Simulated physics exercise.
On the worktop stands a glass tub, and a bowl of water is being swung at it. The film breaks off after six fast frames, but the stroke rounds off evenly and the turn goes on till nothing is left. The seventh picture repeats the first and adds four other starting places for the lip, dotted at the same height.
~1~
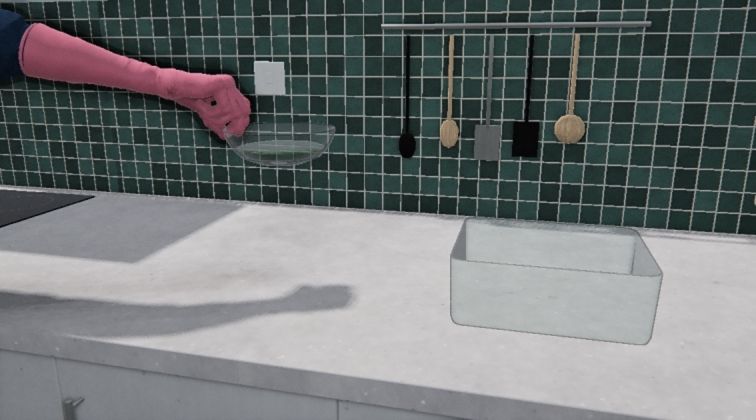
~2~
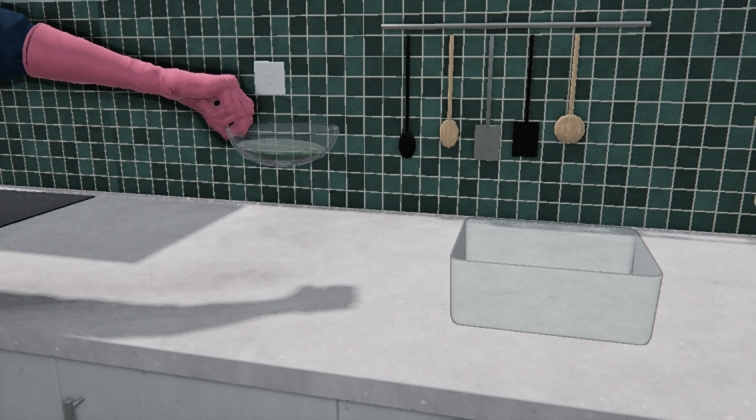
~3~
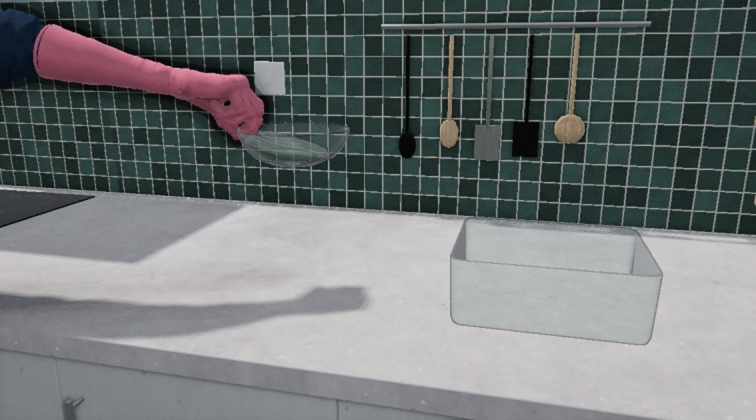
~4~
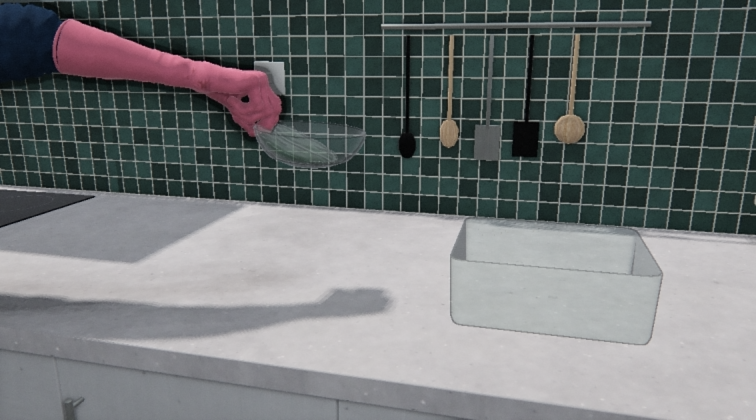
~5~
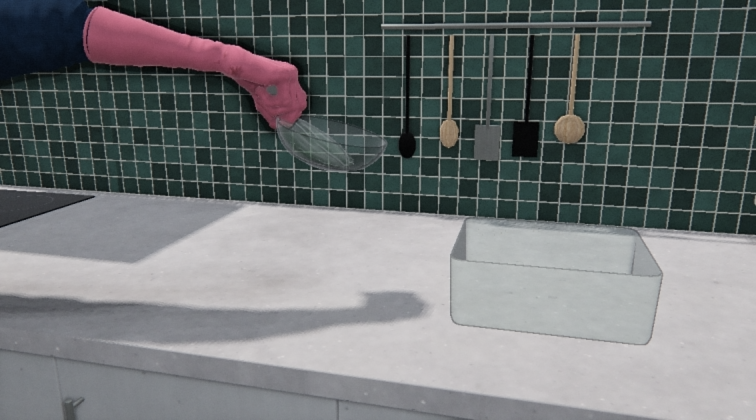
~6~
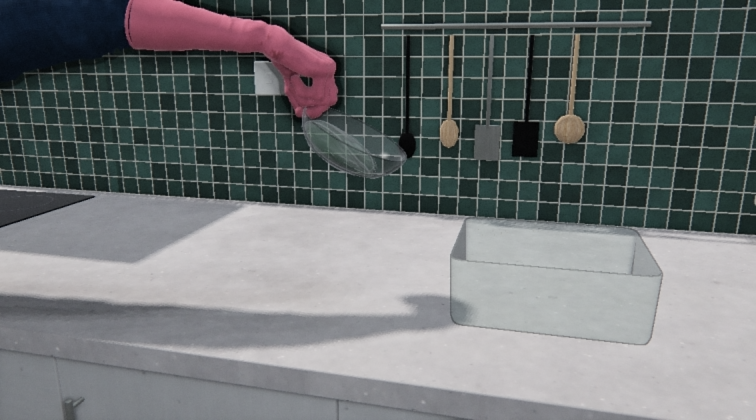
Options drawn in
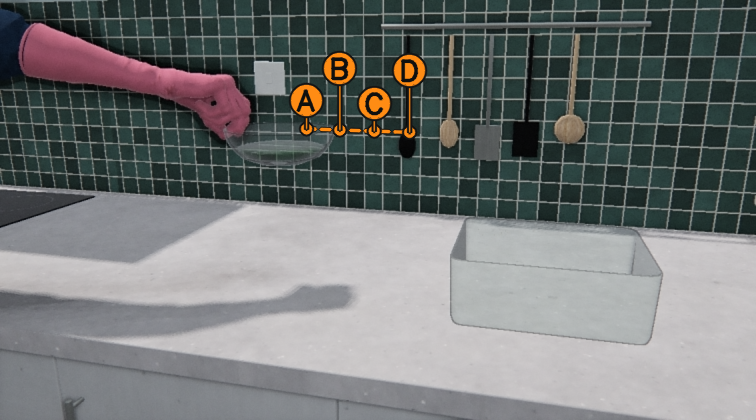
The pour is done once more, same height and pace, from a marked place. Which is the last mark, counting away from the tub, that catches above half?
The answer is dot A.
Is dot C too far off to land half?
No, not at all.
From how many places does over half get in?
All of the four.
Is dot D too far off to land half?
No, not at all.
In orange, A at (306, 128); B at (339, 130); C at (374, 131); D at (409, 132).
With A, about 72 % lands in the tub, 18 % falls short and 10 % goes beside or beyond.
With B, about 86 % lands in the tub, 9 % falls short and 5 % goes beside or beyond.
With C, about 92 % lands in the tub, 6 % falls short and 3 % goes beside or beyond.
With D, about 85 % lands in the tub, 3 % falls short and 12 % goes beside or beyond.
